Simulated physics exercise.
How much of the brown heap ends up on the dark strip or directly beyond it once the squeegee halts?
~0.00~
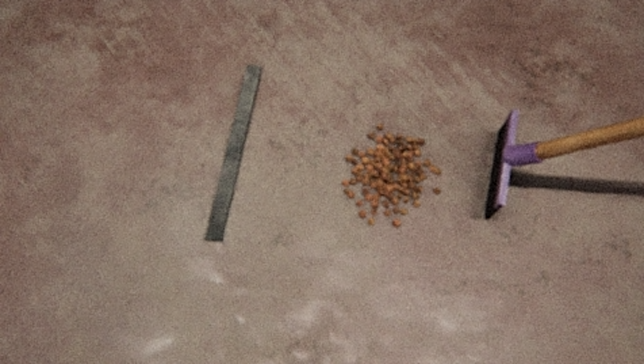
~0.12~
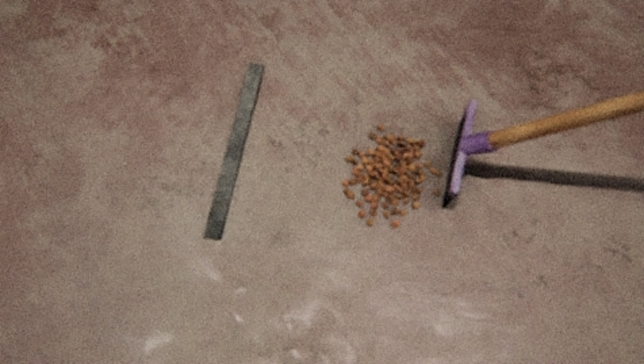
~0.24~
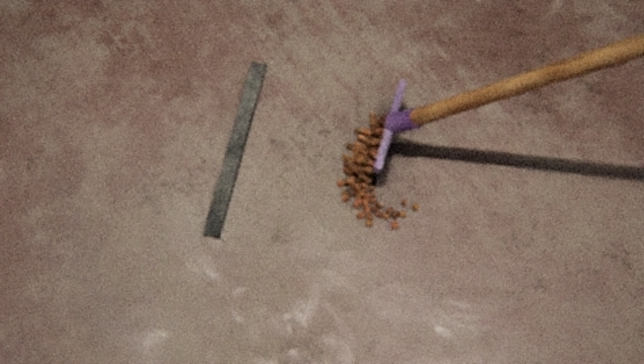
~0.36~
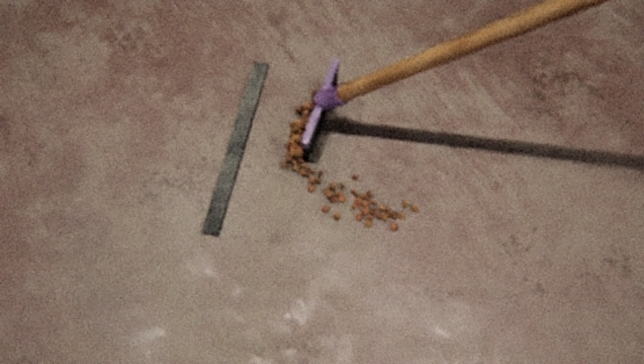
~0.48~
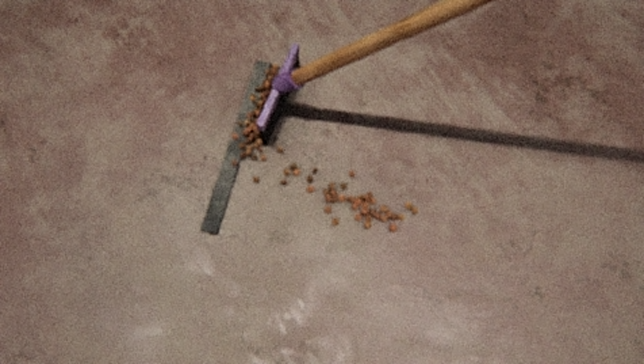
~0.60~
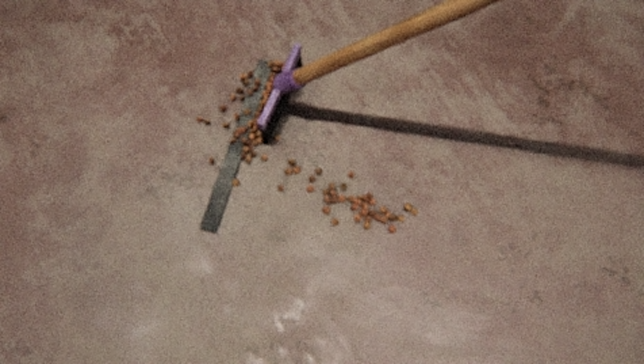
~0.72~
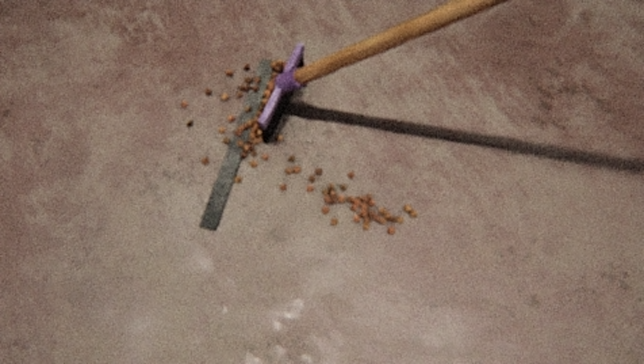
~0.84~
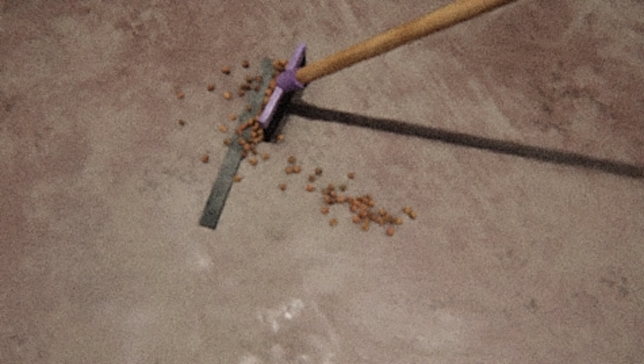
A middling share does. Some pieces lie on the strip or just past it to the left, while most stay on the near side, many in a trail across the floor.
